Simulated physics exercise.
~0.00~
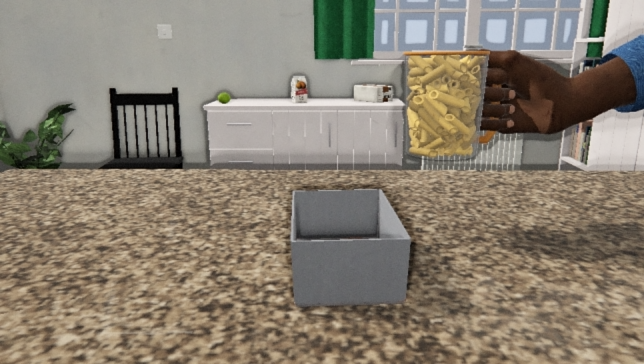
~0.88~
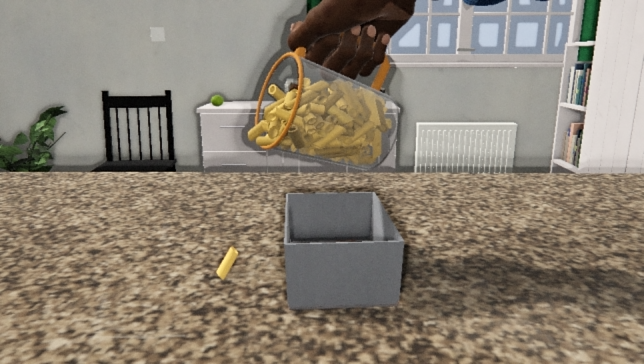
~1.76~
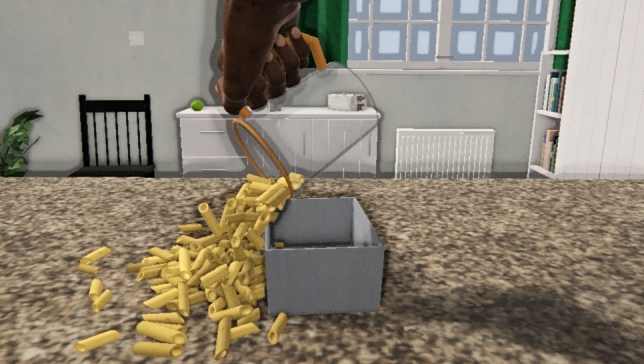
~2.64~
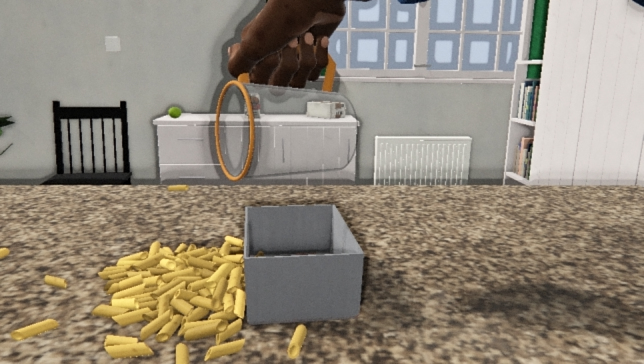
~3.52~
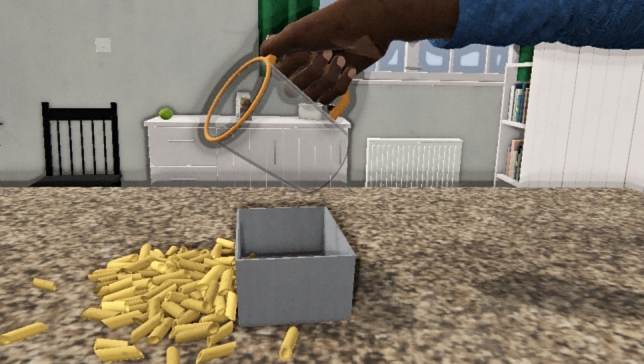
In a room with a speckled countertop, a hand tips a clear, orange-rimmed container of dry pasta tubes toward the left, and nearly all of them spill outside a grey open box. The pasta ends heaped beside the box's left side as the hand tilts the emptied container back up.
